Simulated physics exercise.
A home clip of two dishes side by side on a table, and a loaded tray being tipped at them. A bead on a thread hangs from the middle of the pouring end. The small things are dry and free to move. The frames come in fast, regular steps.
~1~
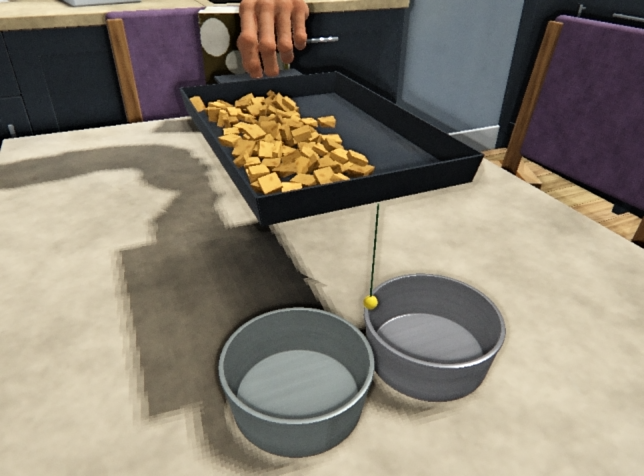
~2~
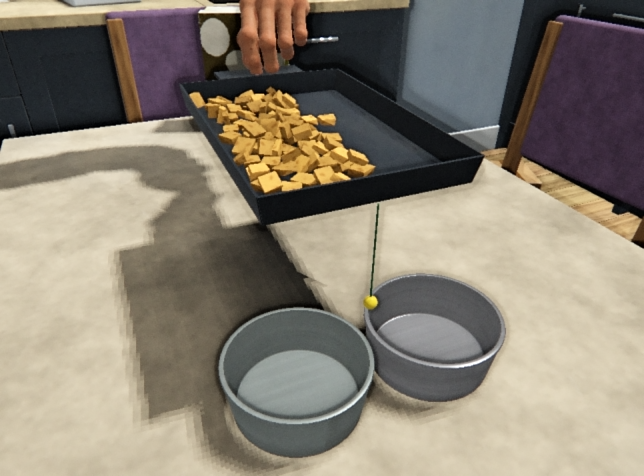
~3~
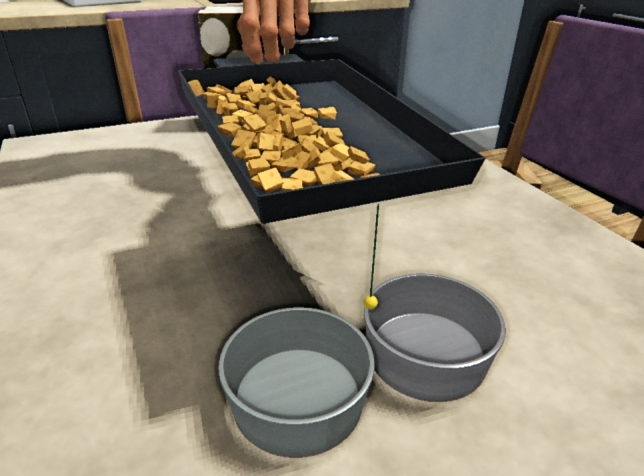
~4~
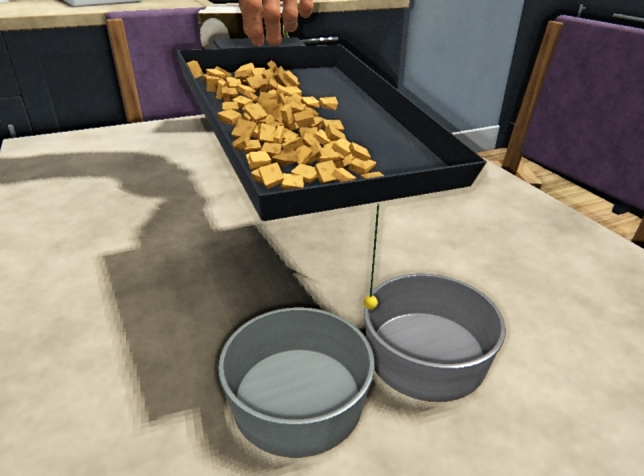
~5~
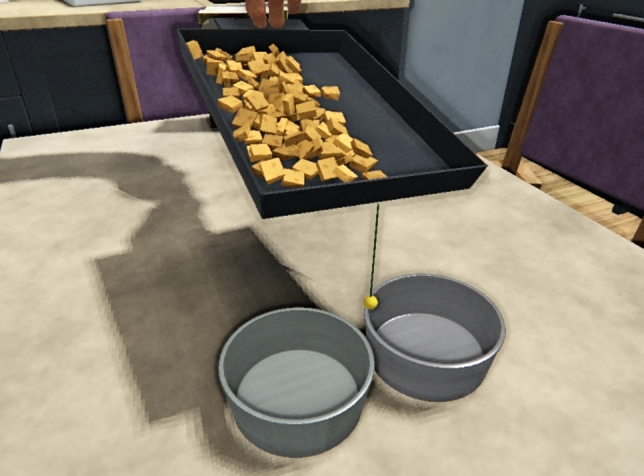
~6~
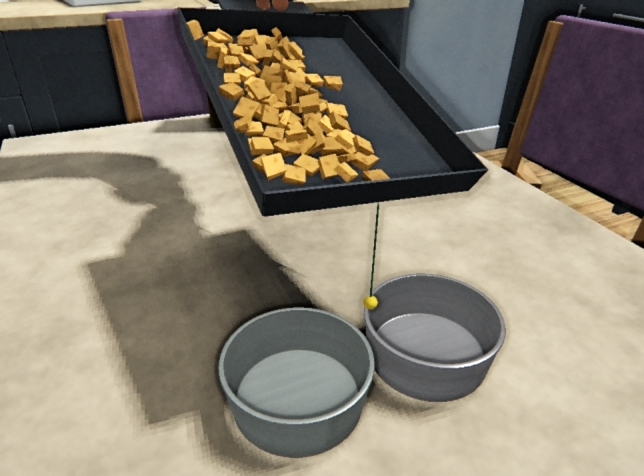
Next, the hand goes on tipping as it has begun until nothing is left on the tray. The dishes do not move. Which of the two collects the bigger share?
The right-hand dish gets more.
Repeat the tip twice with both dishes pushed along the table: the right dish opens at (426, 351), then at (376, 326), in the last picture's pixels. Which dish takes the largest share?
At the first place the right-hand dish, at the second the dish on the right.
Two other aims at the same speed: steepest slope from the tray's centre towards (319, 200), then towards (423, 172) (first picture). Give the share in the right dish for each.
Roughly 0 per cent, and 90 per cent.
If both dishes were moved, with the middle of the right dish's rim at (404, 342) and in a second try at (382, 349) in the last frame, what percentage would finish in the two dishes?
Near 60 % and 30 %.
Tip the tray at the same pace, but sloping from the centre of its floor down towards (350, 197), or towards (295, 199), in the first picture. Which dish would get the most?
In turn: The dish on the left; left.
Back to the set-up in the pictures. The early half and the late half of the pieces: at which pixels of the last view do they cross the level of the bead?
First near (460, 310), later near (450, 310).
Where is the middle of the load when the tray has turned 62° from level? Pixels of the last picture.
Close to (412, 150).
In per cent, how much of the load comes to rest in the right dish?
Close to 80 per cent.
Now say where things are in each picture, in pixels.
The first picture shows corners of the pouring end at (261, 194) and (477, 153), level; middle of the load at (274, 133), cereal squares; left dish at (327, 433); right dish at (472, 378); bead on its thread at (370, 302).
The second picture shows corners of the pouring end at (261, 193) and (477, 154), level; middle of the load at (274, 131).
The third picture shows corners of the pouring end at (262, 192) and (478, 156), tipped barely, lowest at the right corner; middle of the load at (274, 124).
The fourth picture shows corners of the pouring end at (264, 191) and (479, 160), tipped a little, lowest at the right corner; middle of the load at (275, 114).
The fifth picture shows corners of the pouring end at (266, 189) and (480, 163), tipped a little, lowest at the right corner; middle of the load at (276, 103).
The sixth picture shows corners of the pouring end at (268, 188) and (481, 167), tipped clearly, lowest at the right corner; middle of the load at (278, 92); left dish at (327, 433); right dish at (472, 378).
Soon, tray tipped steeply; all on the tray.
A while on, tray tipped past a quarter turn; about two thirds on the tray; about a quarter in the right dish; a small part outside both; a stray few in the air.
Towards the end, tray tipped past a quarter turn; most in the right dish; about a quarter outside both.
Finally, tray tipped past a quarter turn; none in the left dish; most in the right dish; about a quarter outside both.
